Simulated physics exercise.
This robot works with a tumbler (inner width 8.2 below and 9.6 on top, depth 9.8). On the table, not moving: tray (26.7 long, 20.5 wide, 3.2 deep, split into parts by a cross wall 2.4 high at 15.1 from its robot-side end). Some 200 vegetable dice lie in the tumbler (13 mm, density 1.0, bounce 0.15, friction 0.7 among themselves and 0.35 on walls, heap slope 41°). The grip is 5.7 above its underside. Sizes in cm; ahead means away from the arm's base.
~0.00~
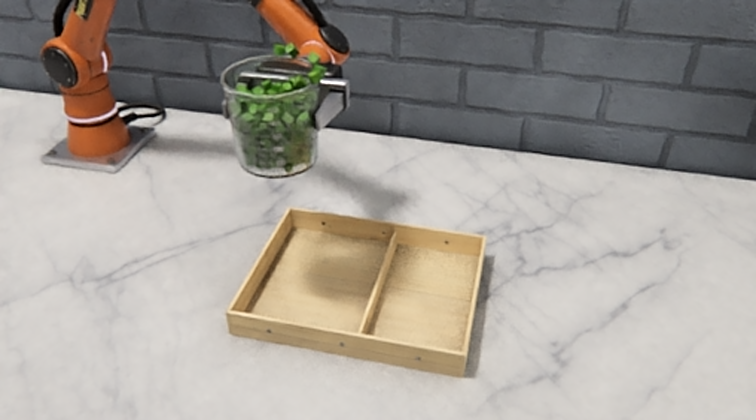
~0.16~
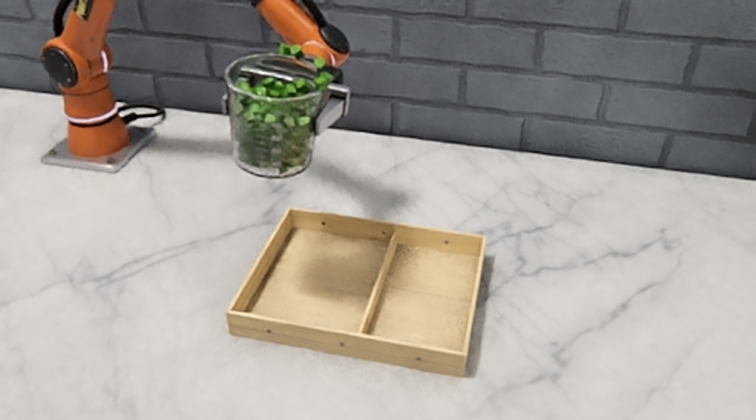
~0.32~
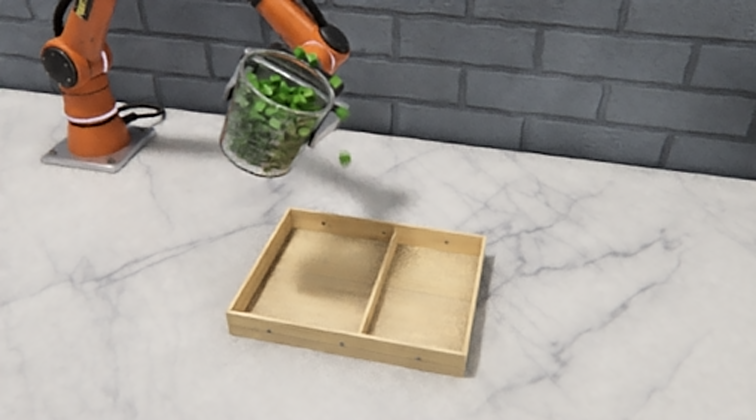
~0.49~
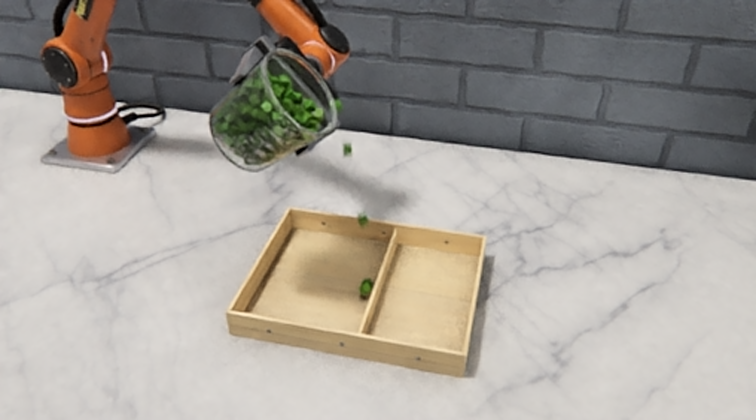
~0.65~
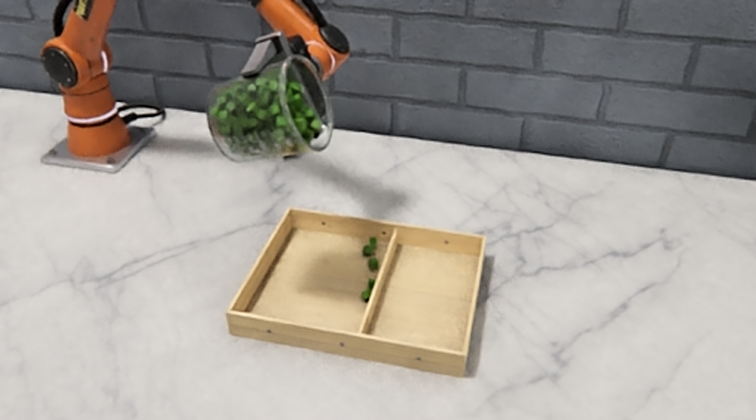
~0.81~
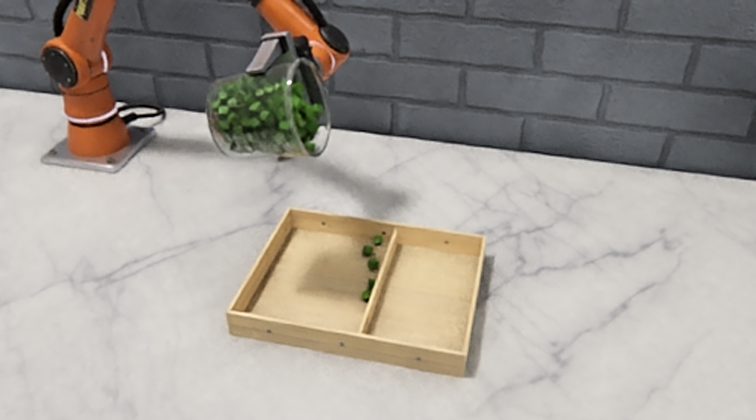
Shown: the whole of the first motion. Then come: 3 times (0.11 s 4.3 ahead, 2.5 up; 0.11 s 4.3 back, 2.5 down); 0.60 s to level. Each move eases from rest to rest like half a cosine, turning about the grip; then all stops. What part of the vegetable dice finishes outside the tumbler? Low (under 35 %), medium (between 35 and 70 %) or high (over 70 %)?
A high share, over 70 %, ends outside the tumbler.
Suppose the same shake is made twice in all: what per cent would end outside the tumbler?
Then about 85 per cent.
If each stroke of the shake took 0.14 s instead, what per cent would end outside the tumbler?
Then about 80 per cent.
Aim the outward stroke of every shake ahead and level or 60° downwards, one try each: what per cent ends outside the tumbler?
About 85 and 30 per cent.
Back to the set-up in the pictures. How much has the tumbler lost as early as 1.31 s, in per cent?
Near 85 per cent so far.
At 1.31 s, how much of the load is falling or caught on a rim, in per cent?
Roughly 10 per cent.
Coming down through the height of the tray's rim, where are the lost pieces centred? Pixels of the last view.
Near (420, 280).
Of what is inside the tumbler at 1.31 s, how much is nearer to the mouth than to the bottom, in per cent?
Some 30 per cent.
After 1.31 s, tilted 76° forward, highest piece 23 above the table; 131 in the far-side part, 28 in the tumbler, 17 in the robot-side part, 5 on the table or floor, 21 in flight or on a rim.
After 1.82 s, tilted 29° forward, highest piece 25 above the table; 153 in the far-side part, 30 in the robot-side part, 10 on the table or floor, 9 in the tumbler.
After 2.27 s, level, highest piece 21 above the table; 153 in the far-side part, 30 in the robot-side part, 10 on the table or floor, 9 in the tumbler.
After 3.32 s, level, highest piece 21 above the table; 153 in the far-side part, 30 in the robot-side part, 10 on the table or floor, 9 in the tumbler.
In the end, 153 in the far-side part, 30 in the robot-side part, 10 on the table or floor, 9 in the tumbler. That is 96 % outside the tumbler.
